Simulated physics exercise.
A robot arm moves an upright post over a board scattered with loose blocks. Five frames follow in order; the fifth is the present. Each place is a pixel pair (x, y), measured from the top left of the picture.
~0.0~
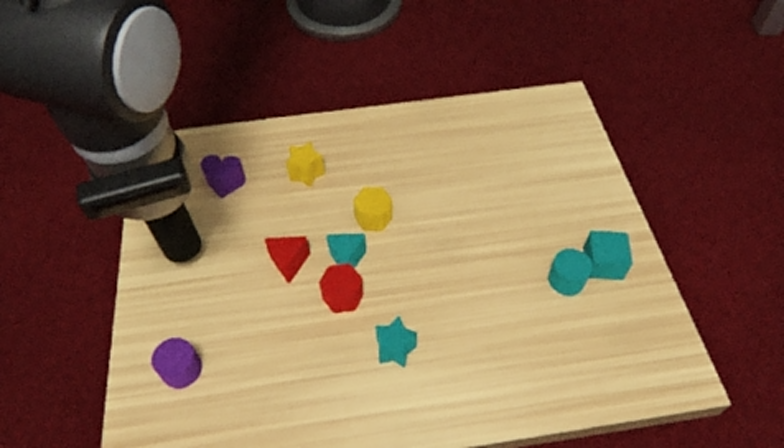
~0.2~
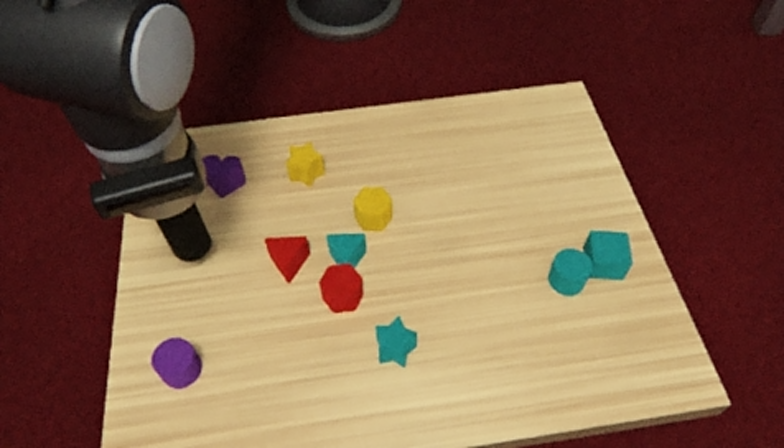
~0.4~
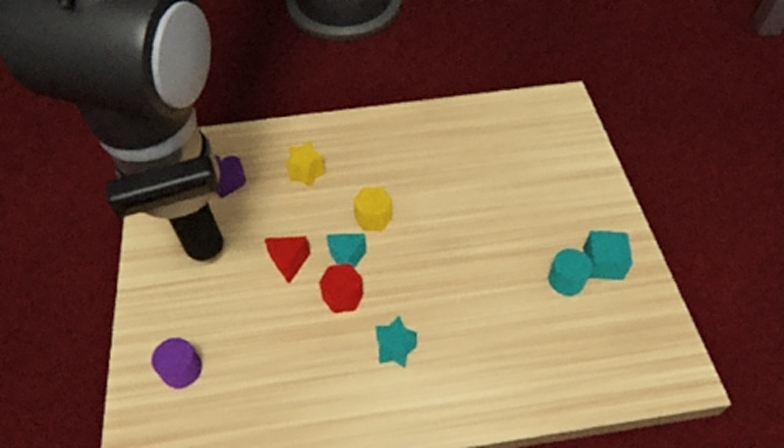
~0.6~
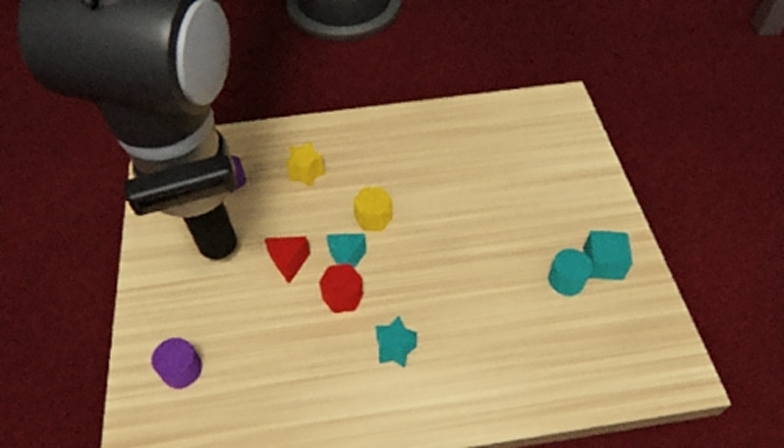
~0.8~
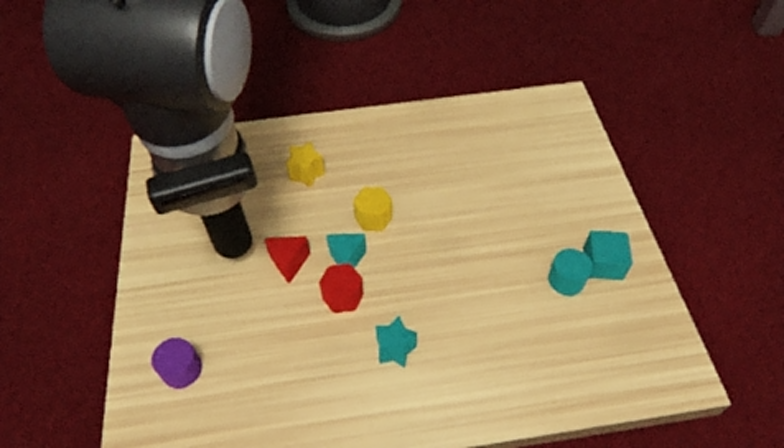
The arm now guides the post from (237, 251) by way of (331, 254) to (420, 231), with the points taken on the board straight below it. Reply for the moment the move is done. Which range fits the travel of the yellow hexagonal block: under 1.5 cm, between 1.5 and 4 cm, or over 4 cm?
It gets moved under 1.5 cm.
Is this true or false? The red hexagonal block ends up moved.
My answer: True.
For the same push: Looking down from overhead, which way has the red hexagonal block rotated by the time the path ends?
Turns clockwise.
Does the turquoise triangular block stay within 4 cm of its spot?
I'd say no.
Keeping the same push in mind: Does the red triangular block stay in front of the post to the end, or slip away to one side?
It ends up beside or behind the post.
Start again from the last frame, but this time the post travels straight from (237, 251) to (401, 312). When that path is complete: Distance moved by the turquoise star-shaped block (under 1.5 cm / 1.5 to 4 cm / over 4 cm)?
The move is medium, 1.5 to 4 cm.
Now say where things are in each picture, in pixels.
The first picture shows tip of the post at (182, 247), middles of tops, red triangular block at (285, 247), red hexagonal block at (341, 280), turquoise triangular block at (345, 243), yellow hexagonal block at (373, 200).
The second picture shows post at (192, 246), nothing pushed.
The third picture shows post at (204, 245), nothing pushed.
The fourth picture shows post at (218, 244), nothing pushed.
The fifth picture shows post at (233, 242), red triangular block at (285, 247), red hexagonal block at (341, 280), turquoise triangular block at (345, 243), yellow hexagonal block at (373, 200).
The first path, step by step. One third of the way, post at (297, 244); red triangular block at (318, 259), turned 60° clockwise; red hexagonal block at (344, 286).
Two thirds of the way, post at (362, 242); red triangular block at (364, 263), turned 110° clockwise; red hexagonal block at (350, 295), turned 20° clockwise; turquoise triangular block at (394, 244), turned 25° clockwise.
At the end, post at (420, 222); red triangular block at (365, 263), turned 110° clockwise; red hexagonal block at (350, 295), turned 20° clockwise; turquoise triangular block at (418, 245), turned 95° clockwise; yellow hexagonal block at (376, 198), turned 20° anticlockwise.
